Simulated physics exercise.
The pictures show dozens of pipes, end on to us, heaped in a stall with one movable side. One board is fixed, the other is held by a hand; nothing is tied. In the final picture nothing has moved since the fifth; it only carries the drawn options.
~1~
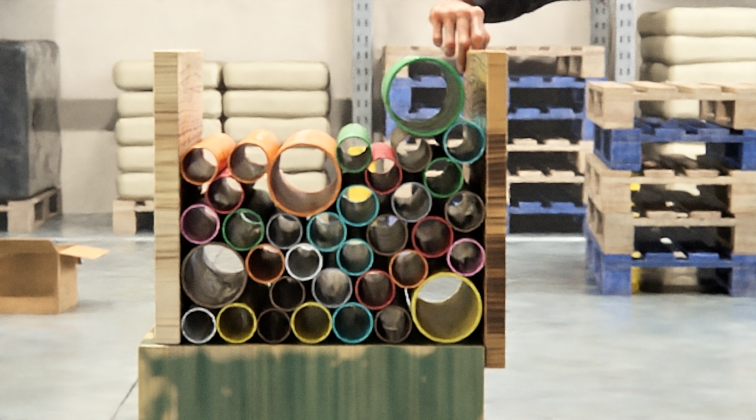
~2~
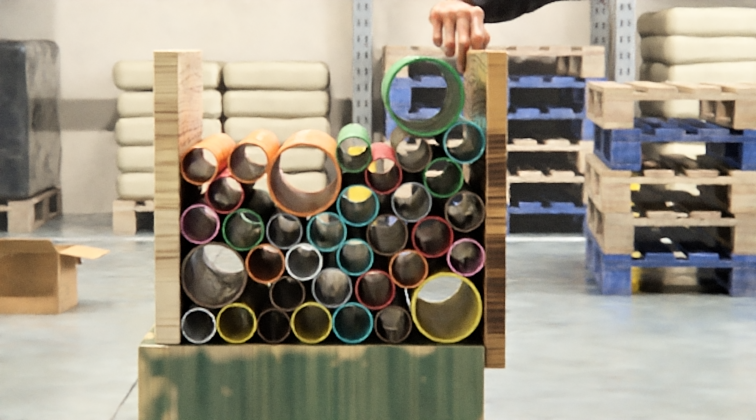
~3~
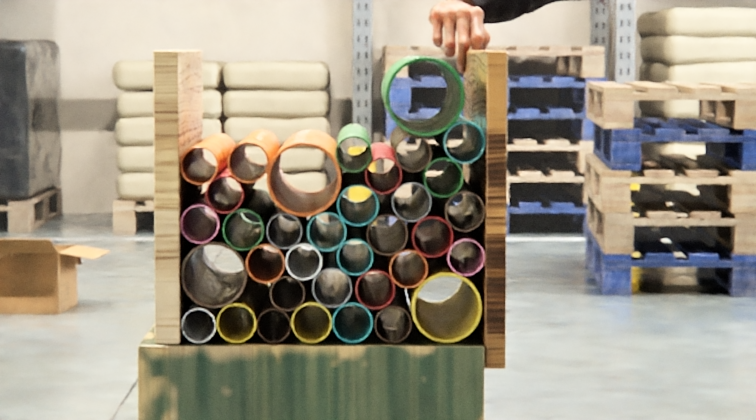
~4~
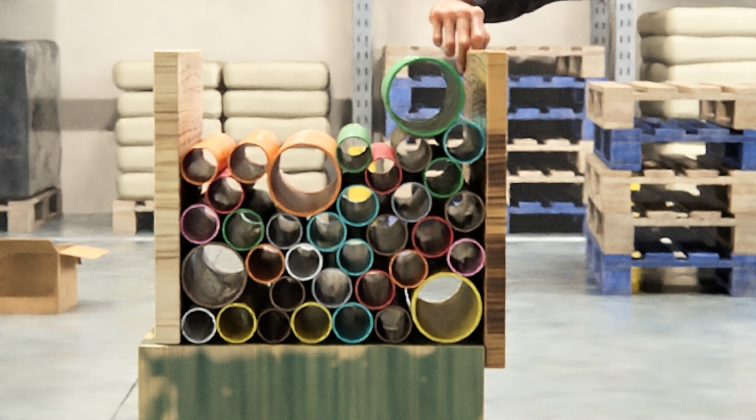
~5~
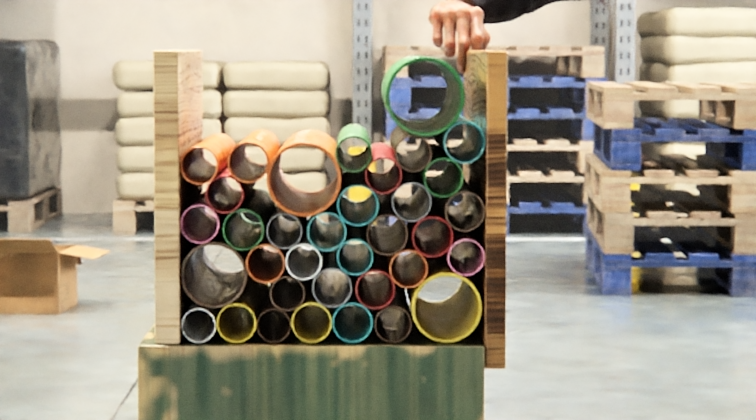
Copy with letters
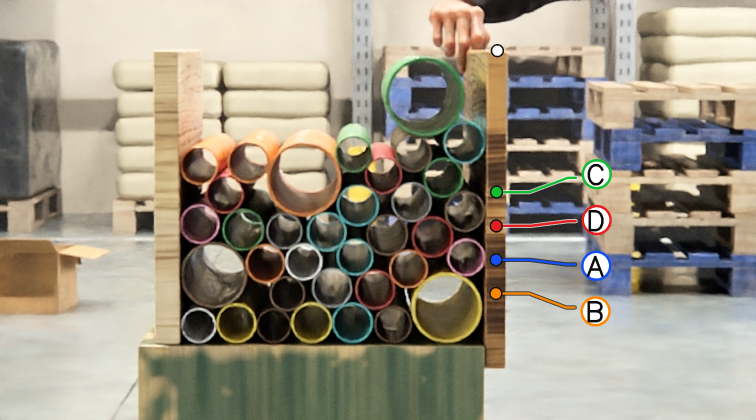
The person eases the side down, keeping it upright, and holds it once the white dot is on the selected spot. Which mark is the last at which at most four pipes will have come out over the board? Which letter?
At most to D.
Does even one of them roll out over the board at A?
Yes.
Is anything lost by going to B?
At B: Yes.
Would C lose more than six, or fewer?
At C, fewer than six.
On the marked copy, A at (496, 260); B at (496, 293); C at (497, 192); D at (497, 226); the white dot at (498, 50).
Taking D. A third of the way, top of the board (486, 130).
Two thirds of the way, top of the board (485, 221).
When it is over, top of the board (485, 225), two out over the board.
As for the rest, A five out over the board; B more than four out over the board; C none out over the board.
